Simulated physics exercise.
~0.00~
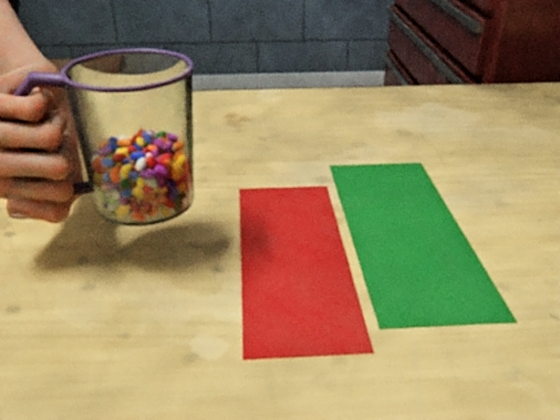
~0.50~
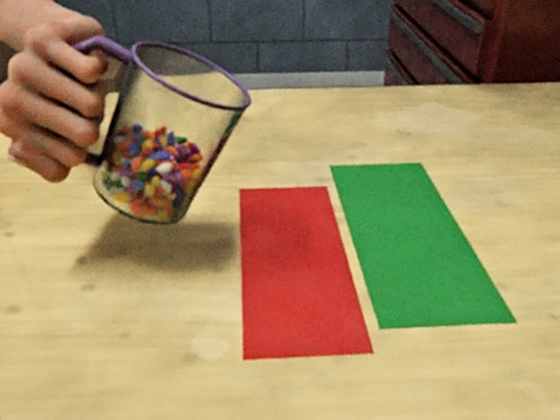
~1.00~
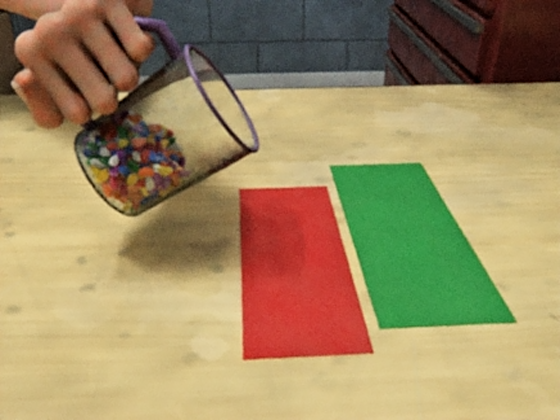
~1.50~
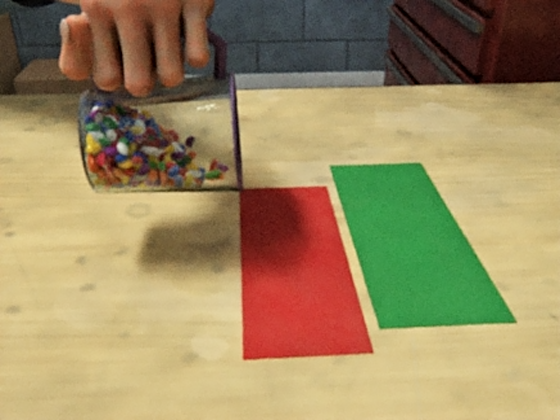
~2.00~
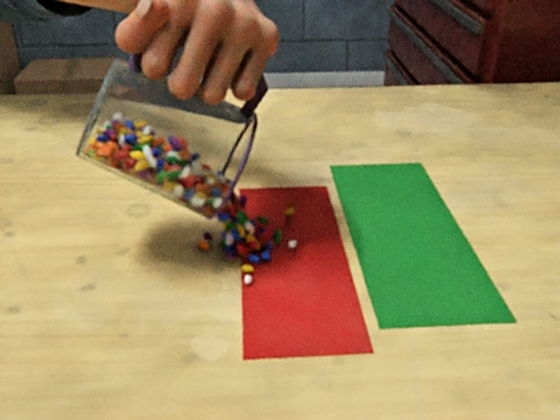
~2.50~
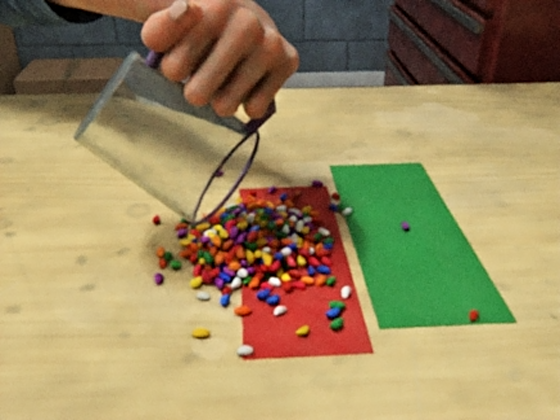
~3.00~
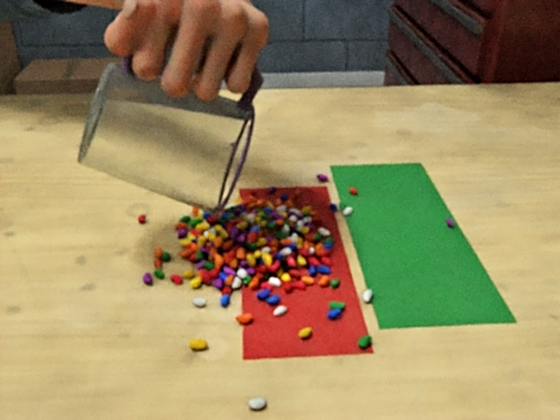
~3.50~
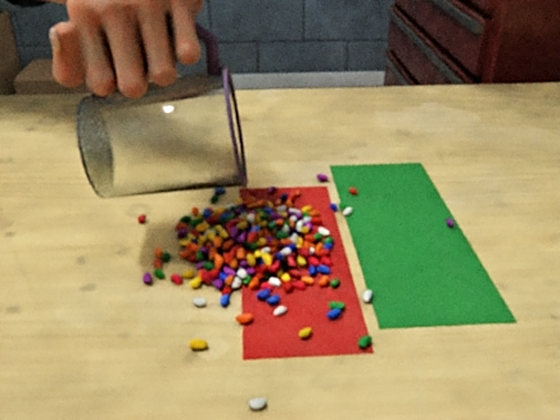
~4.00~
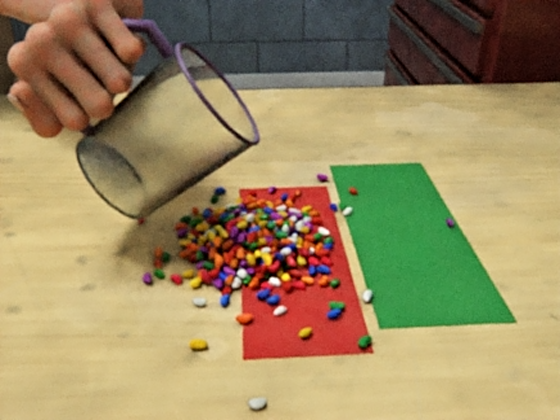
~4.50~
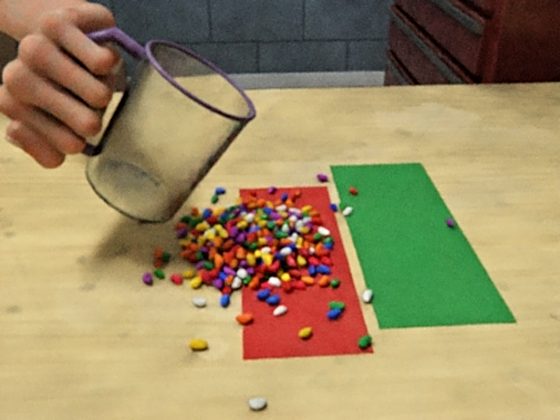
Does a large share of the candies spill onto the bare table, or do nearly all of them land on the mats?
A large share of the candies ends up on the bare table. Most of the others rest on the red mat, with hardly any on the green mat and the cup left empty.
